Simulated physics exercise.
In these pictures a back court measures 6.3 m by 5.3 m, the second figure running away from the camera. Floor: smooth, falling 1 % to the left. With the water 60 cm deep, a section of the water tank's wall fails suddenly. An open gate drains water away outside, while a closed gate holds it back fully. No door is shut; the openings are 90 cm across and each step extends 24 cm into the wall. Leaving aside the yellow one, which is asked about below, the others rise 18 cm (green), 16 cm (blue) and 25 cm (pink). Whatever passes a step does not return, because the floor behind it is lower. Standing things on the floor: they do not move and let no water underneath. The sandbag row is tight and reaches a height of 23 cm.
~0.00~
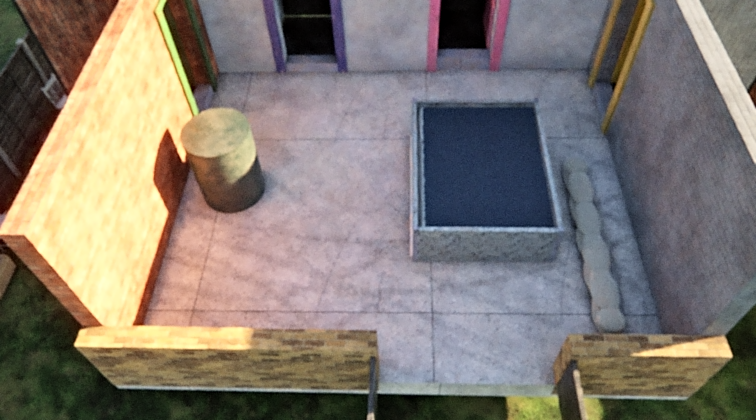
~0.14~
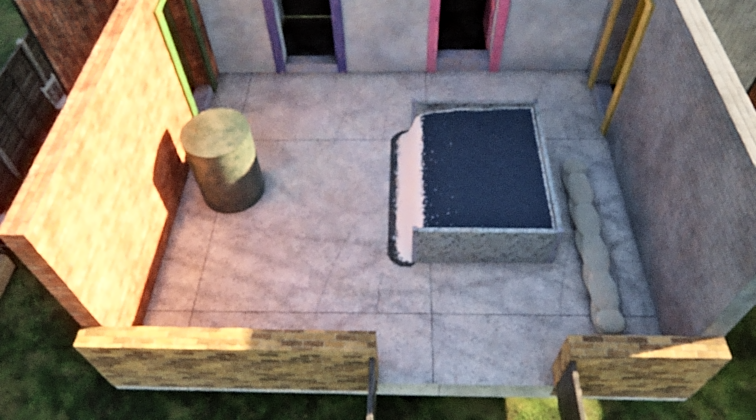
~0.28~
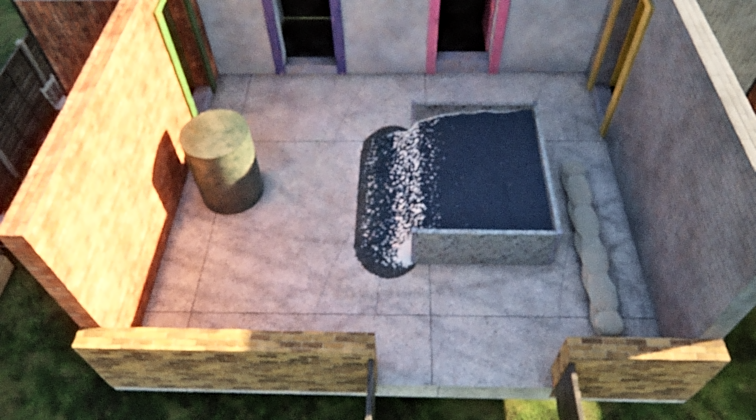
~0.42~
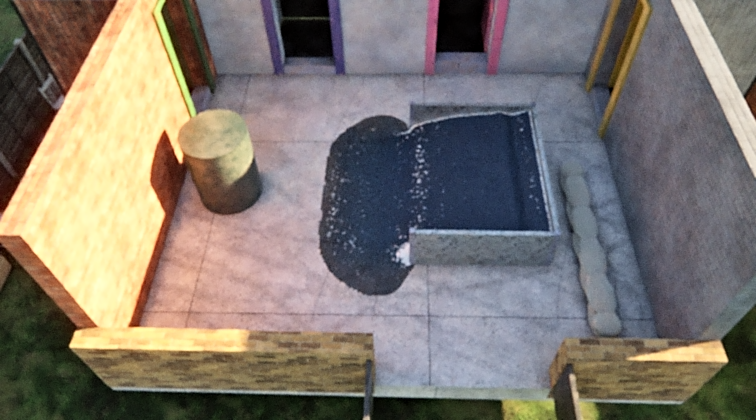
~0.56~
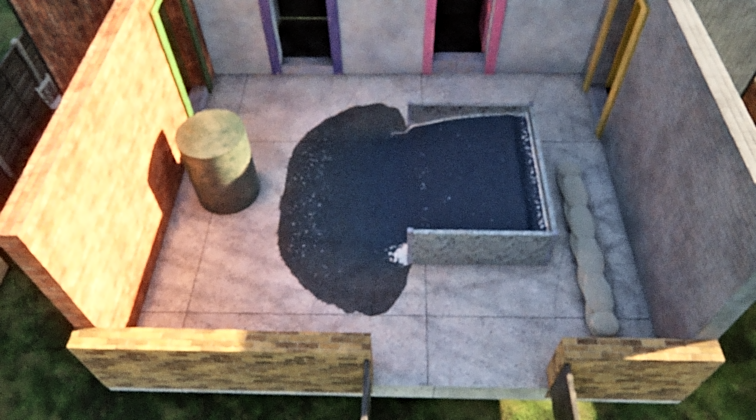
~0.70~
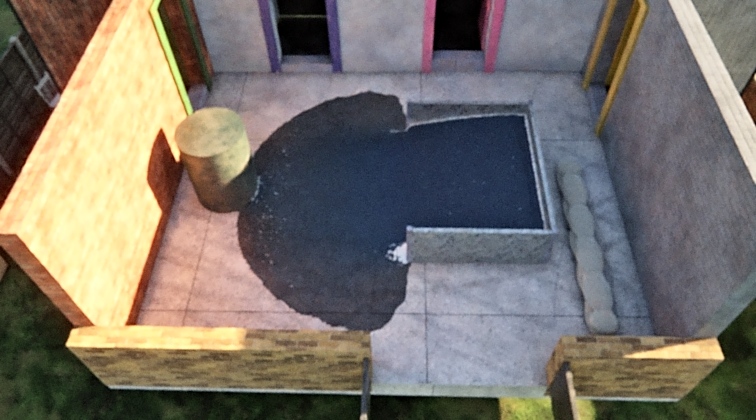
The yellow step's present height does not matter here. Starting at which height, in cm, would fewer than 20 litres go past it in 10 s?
Starting at roughly 8.5 cm.
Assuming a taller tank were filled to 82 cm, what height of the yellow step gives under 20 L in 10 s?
Something near 13.5 cm should do.
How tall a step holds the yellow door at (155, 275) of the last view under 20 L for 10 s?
25 cm.
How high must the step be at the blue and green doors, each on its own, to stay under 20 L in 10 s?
Roughly 10.0 cm for the blue door and roughly 24 cm for the green door.
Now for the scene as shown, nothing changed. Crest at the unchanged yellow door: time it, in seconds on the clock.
Near 6.5 s.
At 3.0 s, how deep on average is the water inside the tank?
Some 10 cm.
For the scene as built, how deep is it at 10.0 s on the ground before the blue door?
About 7.0 centimetres.
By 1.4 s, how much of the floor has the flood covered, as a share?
Roughly 50 percent of the floor.
After 1.4 s water covers 50 % of the floor, deepest (39 cm) near (265, 186); it has not reached the yellow door.
After 3.0 s water covers 55 % of the floor, deepest (32 cm) near (214, 74); it has not reached the yellow door.
After 10.0 s water covers 95 % of the floor, deepest (12 cm) near (602, 239); 7 cm at the yellow door, 0 litres in over its 16 cm step.
At the yellow door as built, the water arrived by 5.7 s and peaked near 13 cm at 6.6 s.
With a step of 7.5 cm, 31 litres would have come in within the 10 s; with 10.5 cm, 6 litres. So under 20 litres takes about 8.5 cm.
